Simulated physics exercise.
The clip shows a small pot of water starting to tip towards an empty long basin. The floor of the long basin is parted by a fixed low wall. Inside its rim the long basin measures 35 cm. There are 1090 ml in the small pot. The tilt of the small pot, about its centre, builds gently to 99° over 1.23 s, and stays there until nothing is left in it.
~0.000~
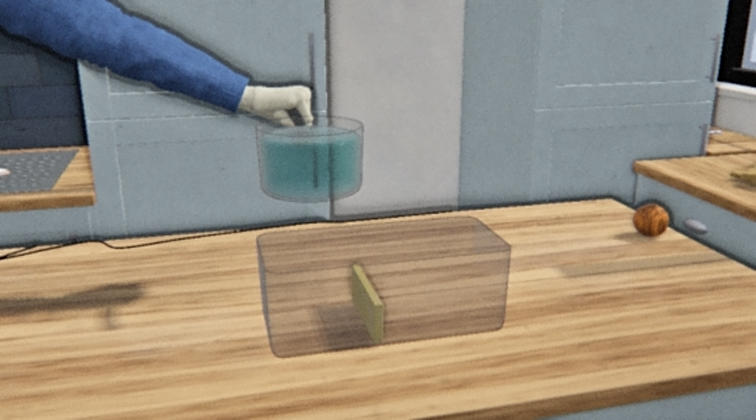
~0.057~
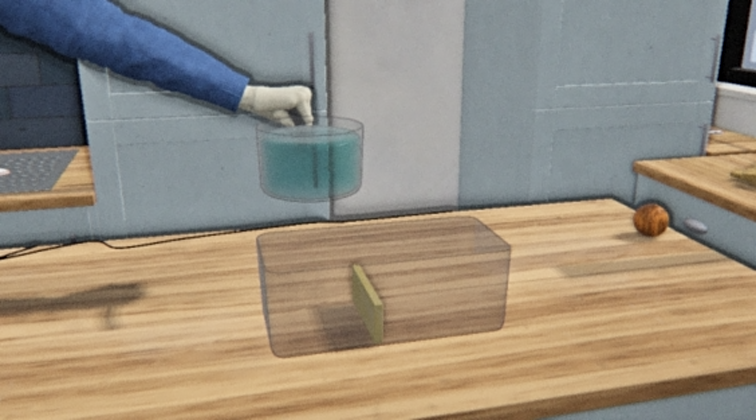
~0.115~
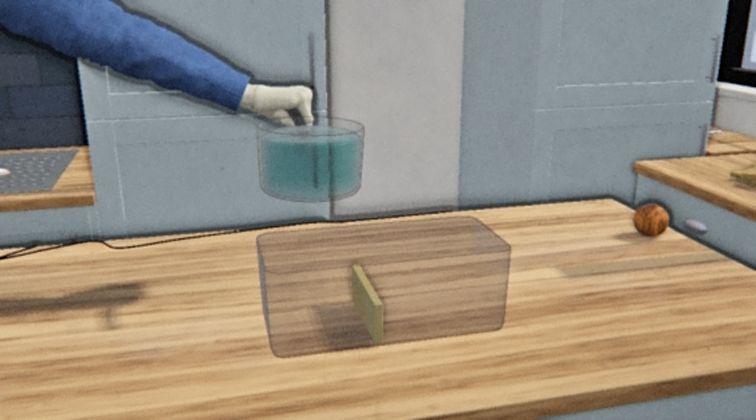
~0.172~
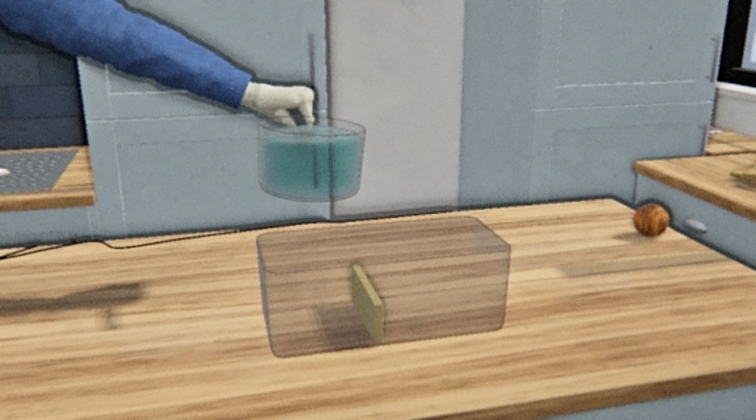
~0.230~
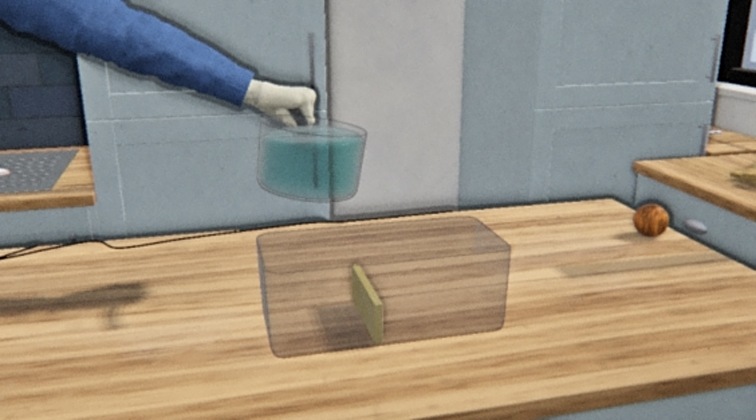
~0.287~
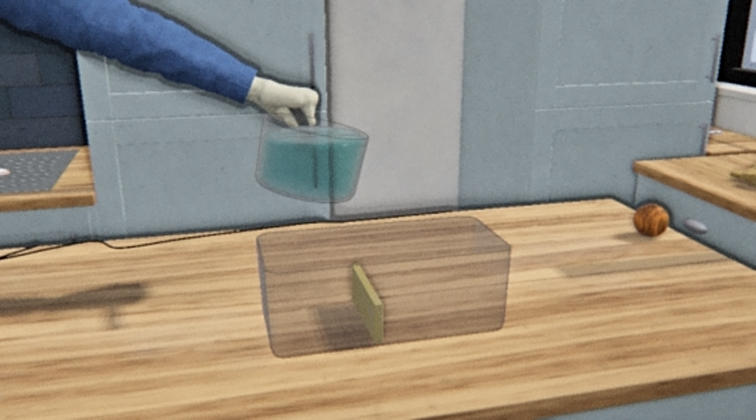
A small clear pot of teal water, held from above by a white-gloved hand in a blue sleeve, hangs level over a long, empty see-through basin with a yellowish upright wall inside. The pot then leans slowly and slightly to the right, while the basin stays still on the wooden counter.
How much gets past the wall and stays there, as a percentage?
About 97 per cent.
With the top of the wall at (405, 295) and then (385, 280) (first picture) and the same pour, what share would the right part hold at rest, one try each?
In turn about 60 and 90 per cent.
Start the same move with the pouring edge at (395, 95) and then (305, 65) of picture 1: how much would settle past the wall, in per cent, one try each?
First 100, then 70 per cent.
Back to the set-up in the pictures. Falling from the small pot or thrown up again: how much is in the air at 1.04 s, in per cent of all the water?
Near 10 in a hundred.
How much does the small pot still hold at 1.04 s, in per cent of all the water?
Some 18 per cent.
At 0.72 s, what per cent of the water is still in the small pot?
About 64 per cent.
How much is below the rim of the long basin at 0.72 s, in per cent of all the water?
About 12 per cent.
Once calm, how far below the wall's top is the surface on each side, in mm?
Left about 60 mm, right about 24 mm.
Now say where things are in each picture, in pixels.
In the first frame, it leans 0°; its right rim is at (361, 124); the water meets the walls at (259, 138) and (358, 132); the long basin's rim runs from (261, 254) to (493, 233); the wall's top is at (366, 284).
In the second frame, it leans 1°; its right rim is at (361, 125); the water meets the walls at (259, 137) and (359, 132).
In the third frame, it leans 2°; its right rim is at (362, 126); the water meets the walls at (259, 137) and (359, 133).
In the fourth frame, it leans 5°; its right rim is at (363, 129); the water meets the walls at (260, 137) and (360, 133).
In the fifth frame, it leans 8°; its right rim is at (365, 132); the water meets the walls at (262, 137) and (361, 134).
In the sixth frame, it leans 13°; its right rim is at (366, 136); the water meets the walls at (262, 138) and (364, 134).
After 0.72 s the tilt is 63° and 64 per cent is still to pour, 0 is left of the wall and 11 right of it.
After 1.04 s the tilt is 93° and 17 per cent is still to pour, 1 is left of the wall and 71 right of it.
After 1.37 s the tilt is 99° and 2 per cent is still to pour, 2 is left of the wall and 93 right of it.
After 1.73 s the tilt is 99° and 0 per cent is still to pour, 2 is left of the wall and 97 right of it.
In the end 3 per cent lies left of the wall, 97 right of it and 1 outside.
